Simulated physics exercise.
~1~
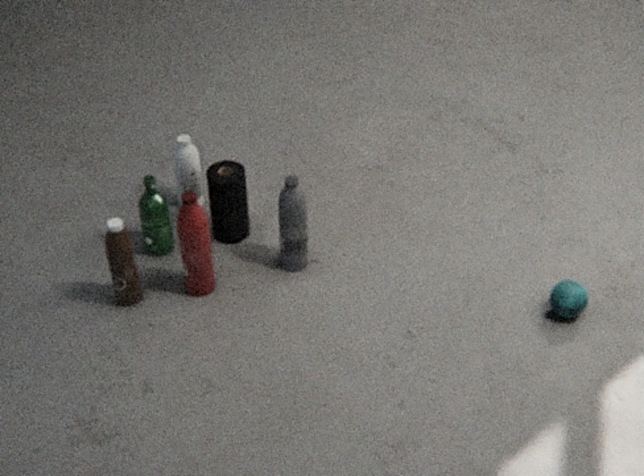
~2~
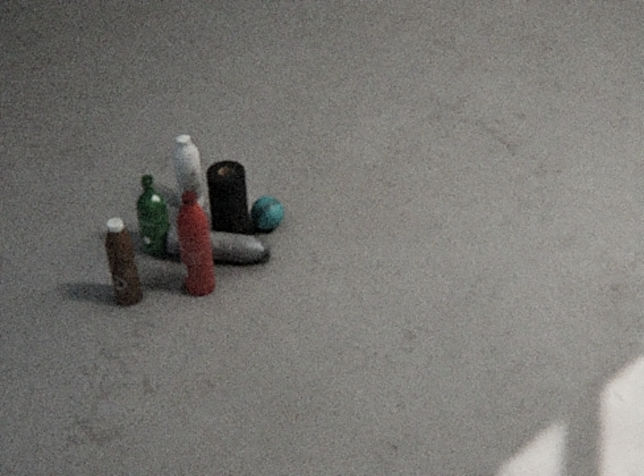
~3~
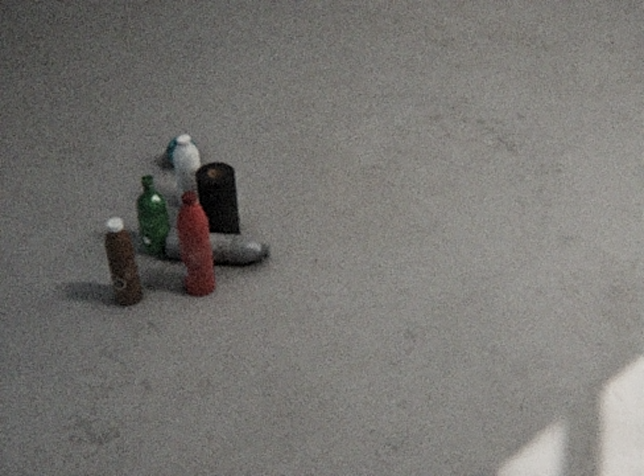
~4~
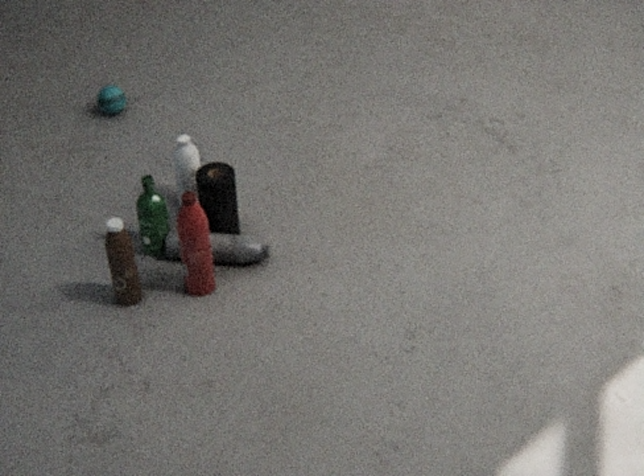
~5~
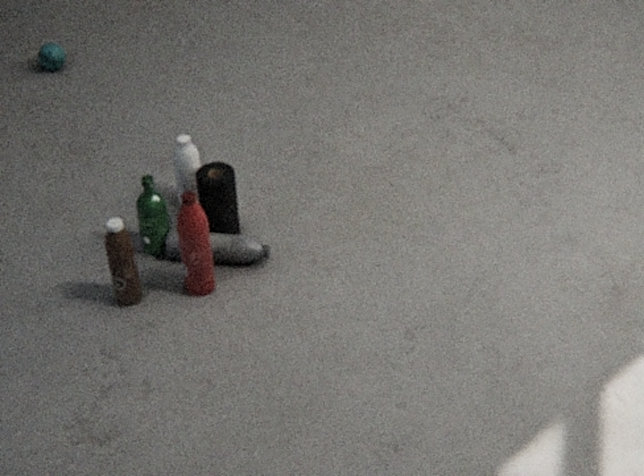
On a grey concrete floor, a turquoise ball rolls left, the grey bottle topples, the black roll shifts slightly, the rest stand.
